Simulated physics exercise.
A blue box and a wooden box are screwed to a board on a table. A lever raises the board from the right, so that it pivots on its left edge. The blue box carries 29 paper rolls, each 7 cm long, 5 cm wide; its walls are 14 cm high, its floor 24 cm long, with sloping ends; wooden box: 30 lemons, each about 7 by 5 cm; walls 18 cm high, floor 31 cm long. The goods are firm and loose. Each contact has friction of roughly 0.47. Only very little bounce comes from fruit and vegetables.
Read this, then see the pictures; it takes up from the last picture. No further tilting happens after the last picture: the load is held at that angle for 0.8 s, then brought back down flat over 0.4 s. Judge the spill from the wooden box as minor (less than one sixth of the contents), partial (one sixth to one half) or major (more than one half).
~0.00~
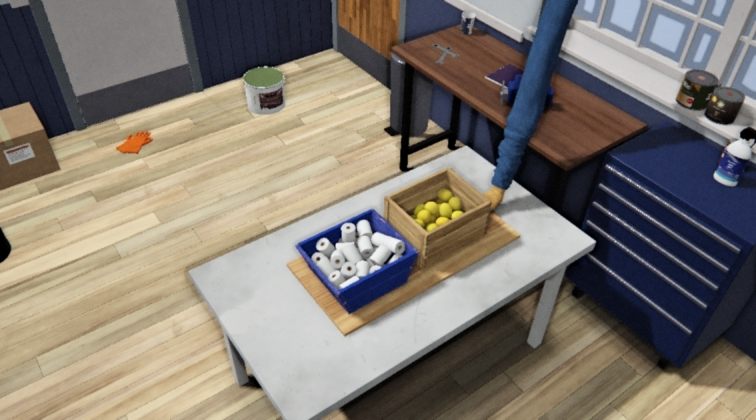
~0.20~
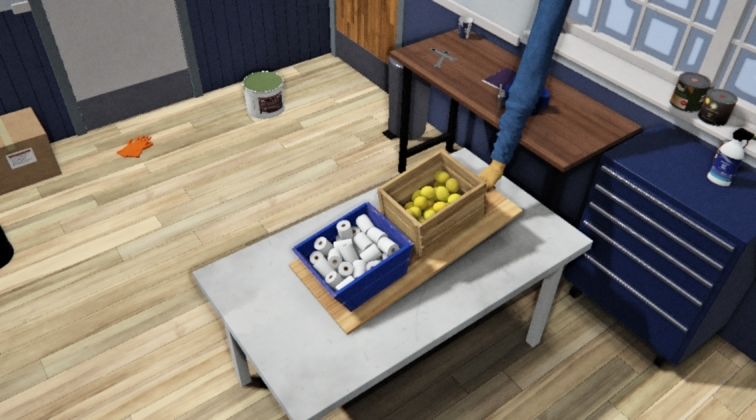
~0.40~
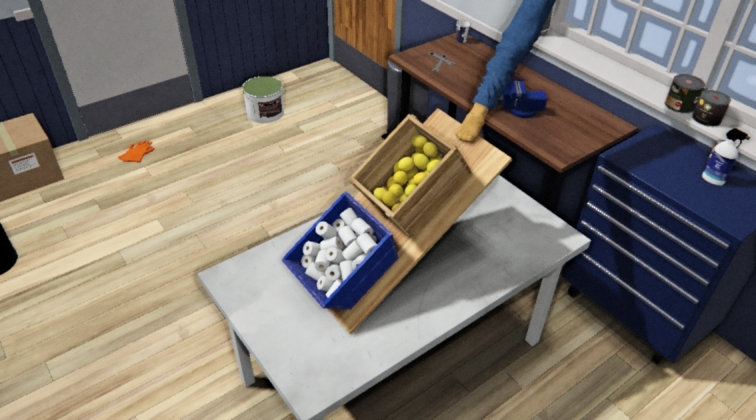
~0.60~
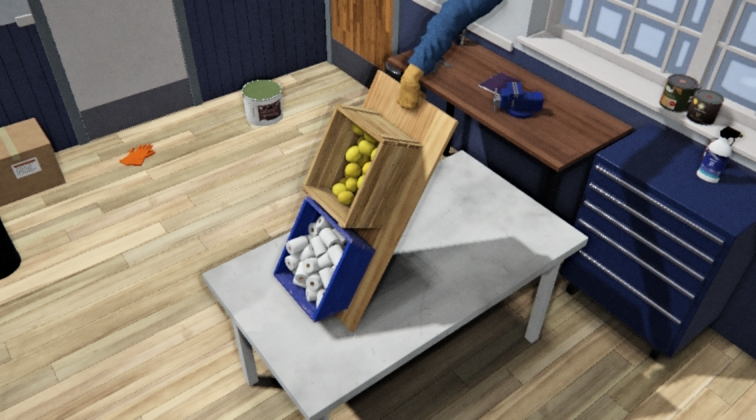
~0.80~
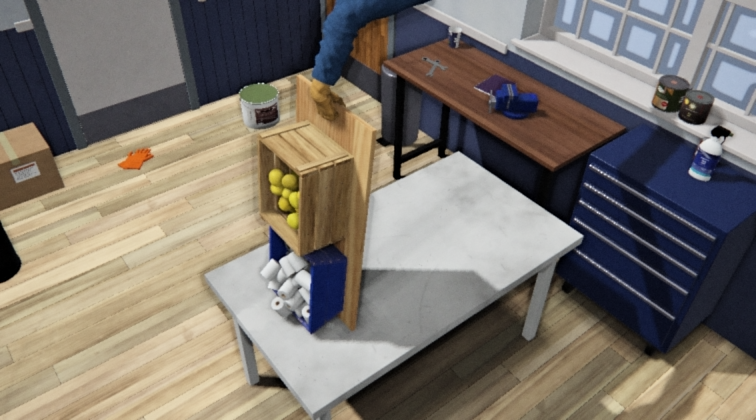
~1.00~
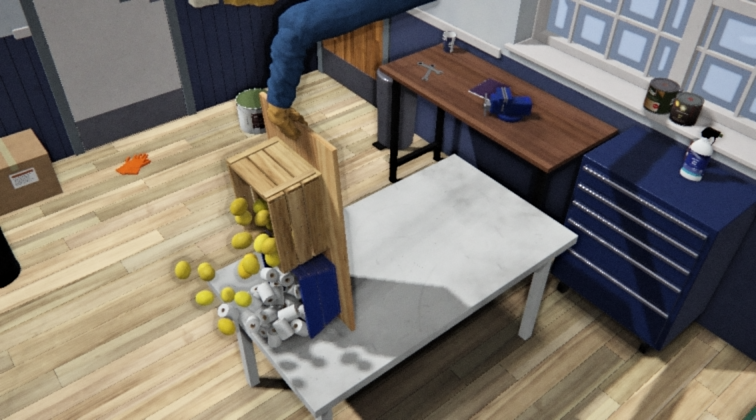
It spills beyond half.
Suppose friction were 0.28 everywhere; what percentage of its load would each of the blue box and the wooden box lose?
In that case blue box 100, wooden box 100 per cent.
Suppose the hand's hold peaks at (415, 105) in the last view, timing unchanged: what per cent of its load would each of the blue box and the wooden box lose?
In that case blue box sheds 20 percent of its load and wooden box sheds 10 percent.
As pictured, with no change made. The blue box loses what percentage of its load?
For the blue box, 100 percent.
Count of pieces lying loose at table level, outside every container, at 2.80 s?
Count of pieces: About 14.
After 1.29 s, tilt 94°; blue box 7 in, 22 out and wooden box 9 in, 21 out.
After 1.65 s, tilt 94°; blue box 6 in, 23 out and wooden box 6 in, 24 out.
After 2.15 s, tilt 4°; blue box 1 in, 28 out and wooden box 0 in, 30 out.
When it is over (at 2.80 s), blue box 1 in, 28 out and wooden box 0 in, 30 out. Asked share, 30 of 30, 100 per cent.
